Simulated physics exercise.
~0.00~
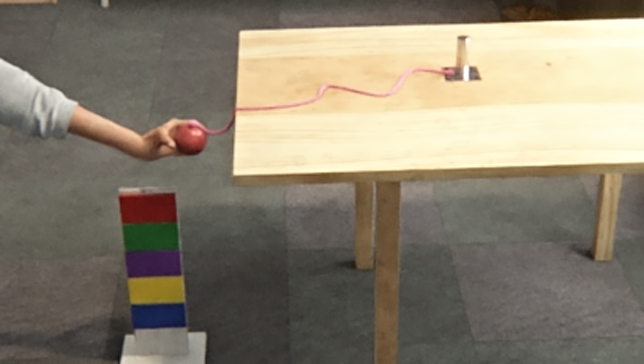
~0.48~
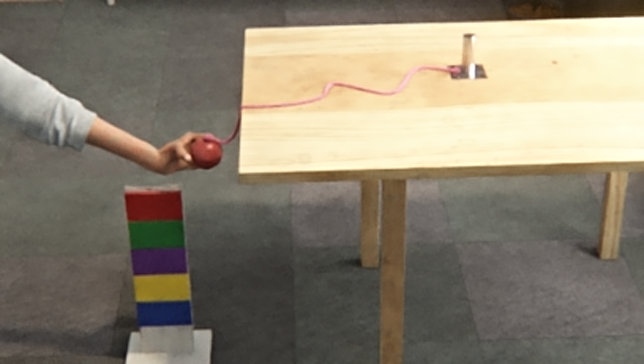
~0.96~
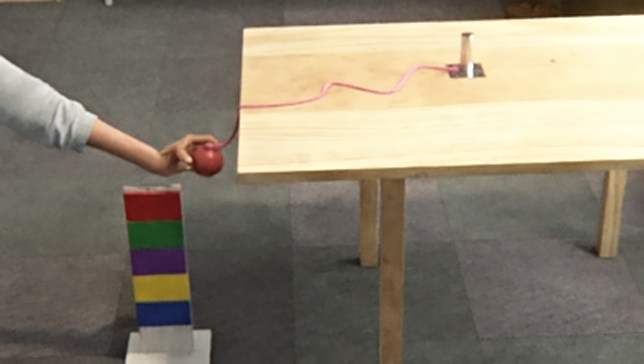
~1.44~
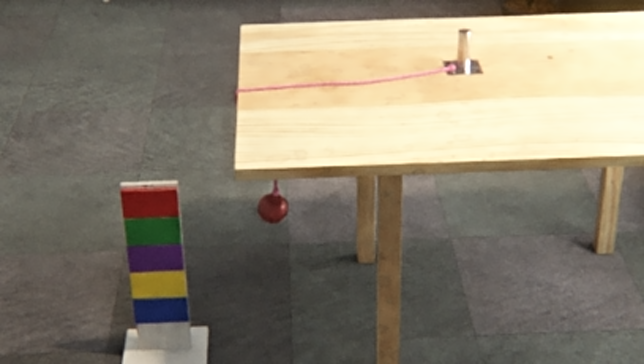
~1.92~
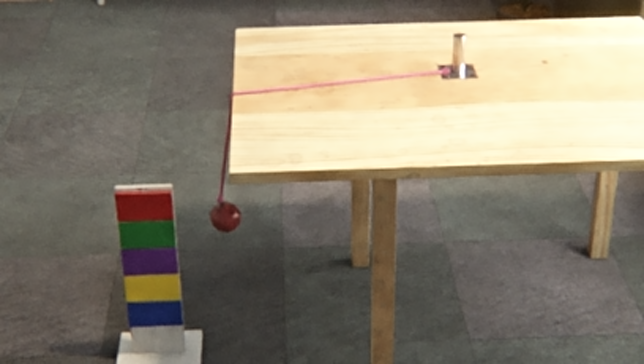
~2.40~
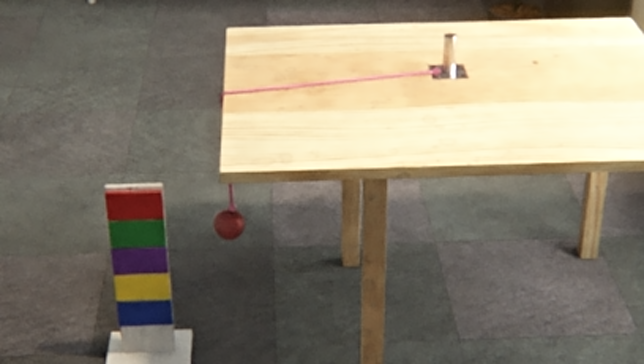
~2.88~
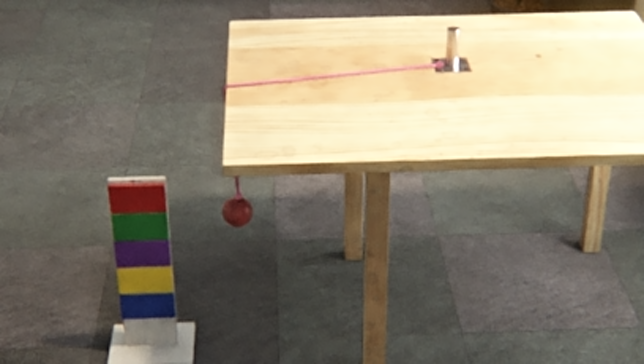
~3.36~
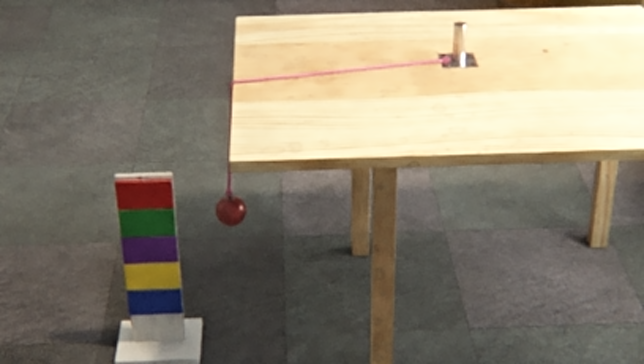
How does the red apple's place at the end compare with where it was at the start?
At the start the red apple is held up in a hand just left of the table, above the colour bands. By the end it hangs from its cord at the table's edge, lower and a little further right, level with the green band.
